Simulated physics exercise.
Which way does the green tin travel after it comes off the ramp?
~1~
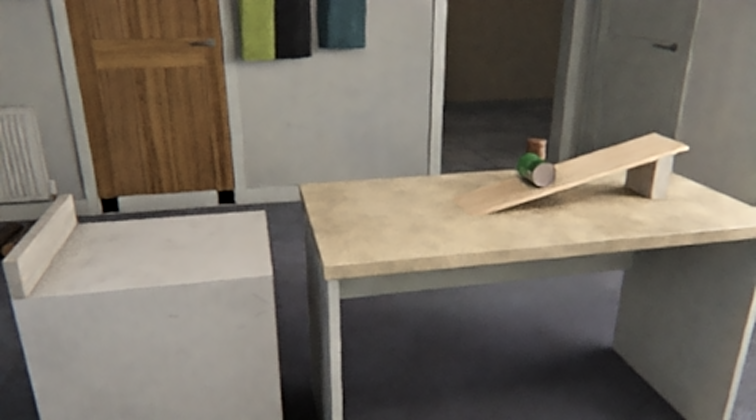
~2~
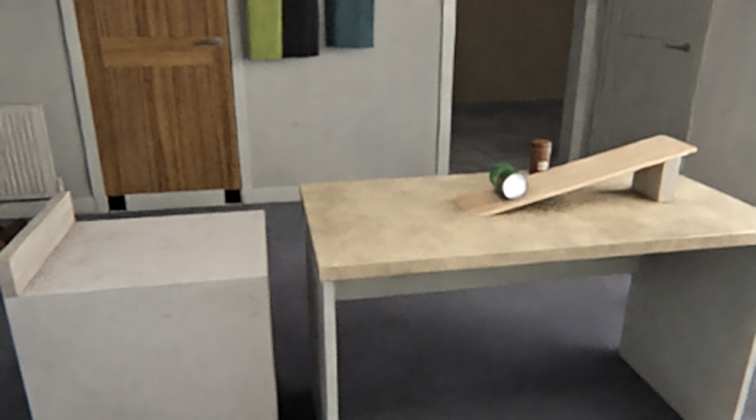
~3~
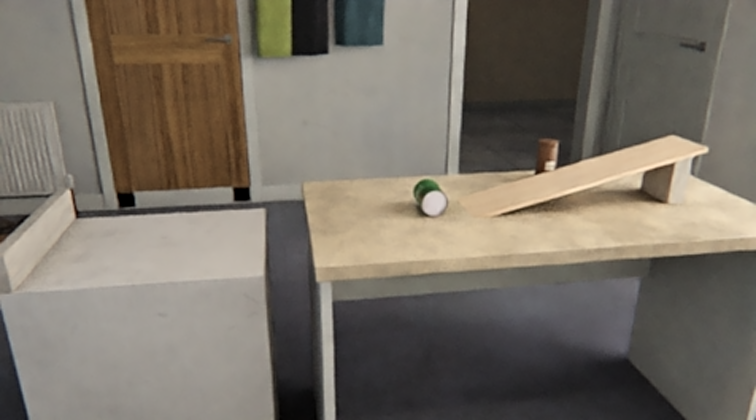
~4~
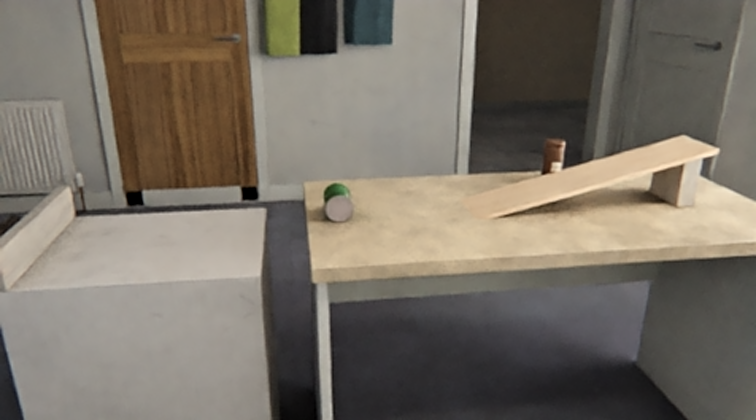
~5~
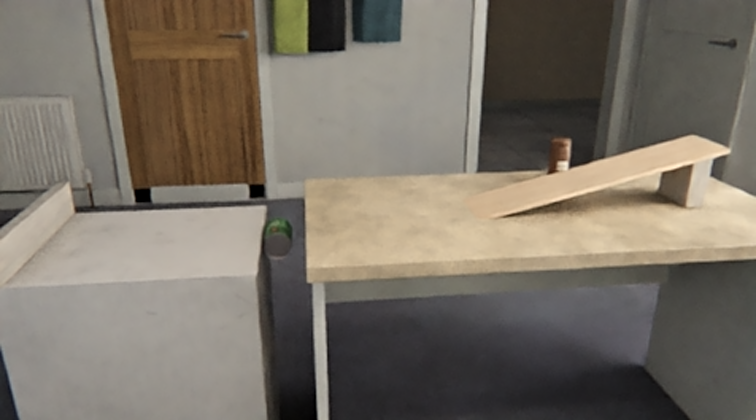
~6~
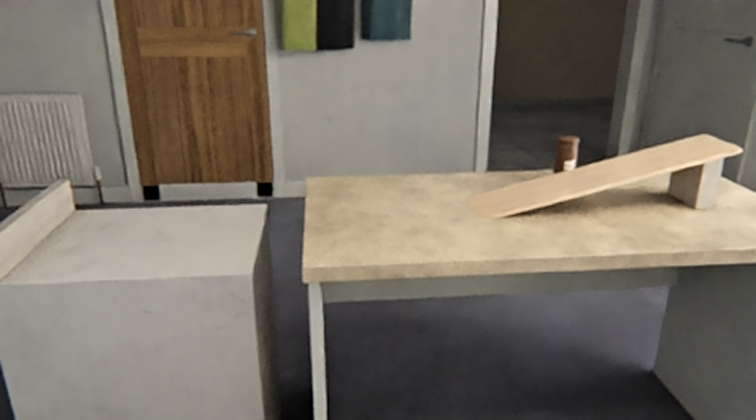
It rolls to the left across the table, towards the gap.
